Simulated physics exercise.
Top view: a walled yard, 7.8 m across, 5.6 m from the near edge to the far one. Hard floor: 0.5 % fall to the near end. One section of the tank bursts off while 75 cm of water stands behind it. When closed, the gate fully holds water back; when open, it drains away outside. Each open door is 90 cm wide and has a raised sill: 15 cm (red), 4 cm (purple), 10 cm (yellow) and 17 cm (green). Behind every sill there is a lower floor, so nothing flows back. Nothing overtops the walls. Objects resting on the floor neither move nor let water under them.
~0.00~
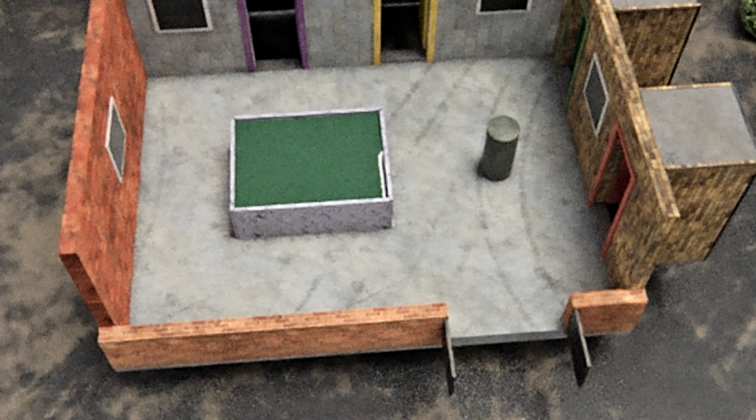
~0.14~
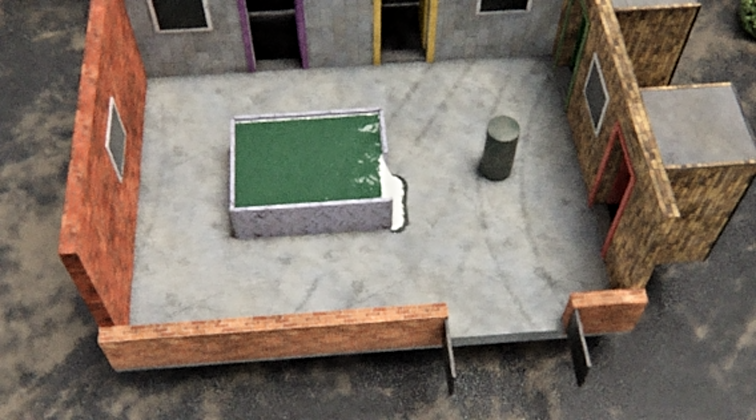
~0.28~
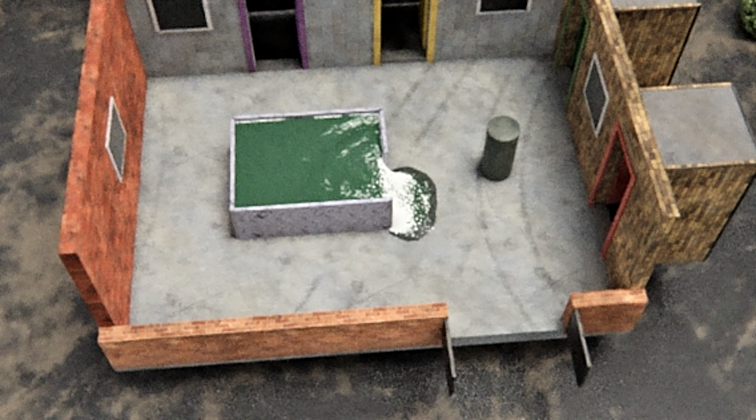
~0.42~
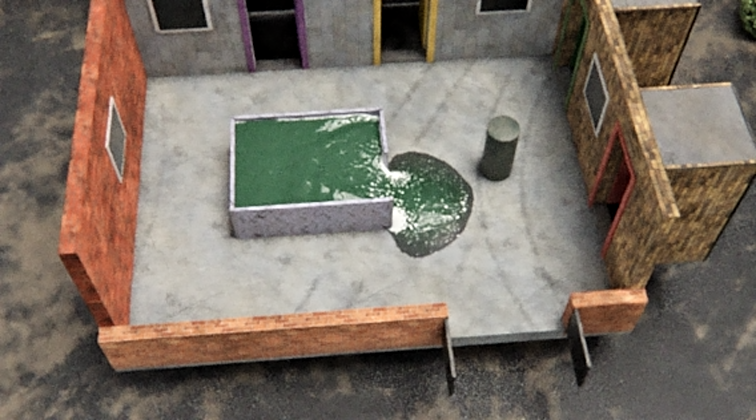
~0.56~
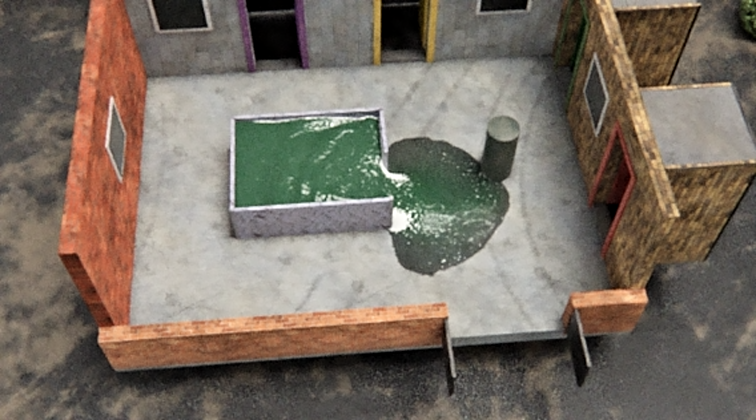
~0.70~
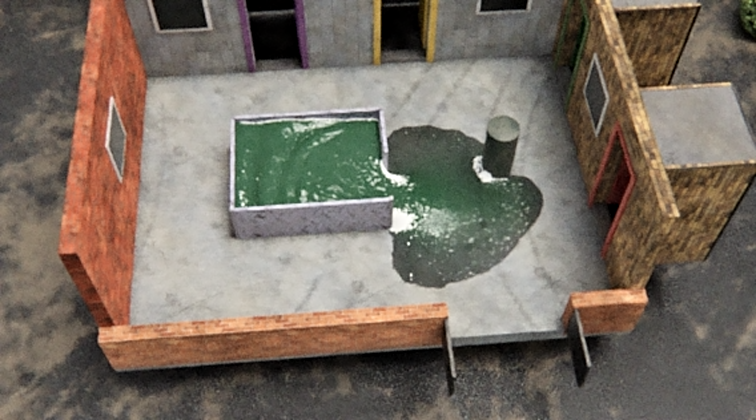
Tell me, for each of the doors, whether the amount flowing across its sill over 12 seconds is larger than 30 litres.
As I see it, red door: Past the set amount; purple door: Under the set amount; yellow door: Under the set amount; green door: Under the set amount.
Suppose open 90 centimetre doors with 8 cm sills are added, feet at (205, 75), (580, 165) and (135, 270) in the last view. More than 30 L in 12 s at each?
The first one doesn't reach it, the second one exceeds it, and the third one doesn't reach it.
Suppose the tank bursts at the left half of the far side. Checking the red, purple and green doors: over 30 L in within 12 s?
Red door doesn't reach it, purple door surpasses it, green door doesn't reach it.
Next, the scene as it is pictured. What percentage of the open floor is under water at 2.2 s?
Roughly 35 % of the floor is wet.
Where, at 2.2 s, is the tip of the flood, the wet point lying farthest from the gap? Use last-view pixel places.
Location: Approx. (543, 54) in the last view.
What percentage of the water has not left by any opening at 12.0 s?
Near 66 in a hundred is still there.
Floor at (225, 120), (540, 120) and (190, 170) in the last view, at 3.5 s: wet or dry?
Untouched, soaked, untouched.
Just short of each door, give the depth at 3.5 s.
You'd get red at 27 cm, purple at 0 cm, yellow at 3 cm, and green at 13 cm.
After 1.4 s water covers 30 % of the floor and is deepest (44 cm) near (392, 213); red door 26 cm at the sill, 7 L in, purple door not reached, yellow door not reached, green door not reached.
After 2.2 s water covers 35 % of the floor and is deepest (38 cm) near (599, 282); red door 34 cm at the sill, 66 L in, purple door not reached, yellow door not reached, green door 10 cm at the sill, 0 L in.
After 3.5 s water covers 40 % of the floor and is deepest (28 cm) near (607, 312); red door 27 cm at the sill, 182 L in, purple door not reached, yellow door 3 cm at the sill, 0 L in, green door 13 cm at the sill, 0 L in.
After 7.0 s water covers 65 % of the floor and is deepest (18 cm) near (607, 312); red door 15 cm at the sill, 252 L in, purple door 2 cm at the sill, 0 L in, yellow door 7 cm at the sill, 0 L in, green door 13 cm at the sill, 2 L in.
After 12.0 s water covers 95 % of the floor and is deepest (10 cm) near (573, 314); red door 9 cm at the sill, 253 L in, purple door 4 cm at the sill, 0 L in, yellow door 4 cm at the sill, 0 L in, green door 6 cm at the sill, 2 L in.
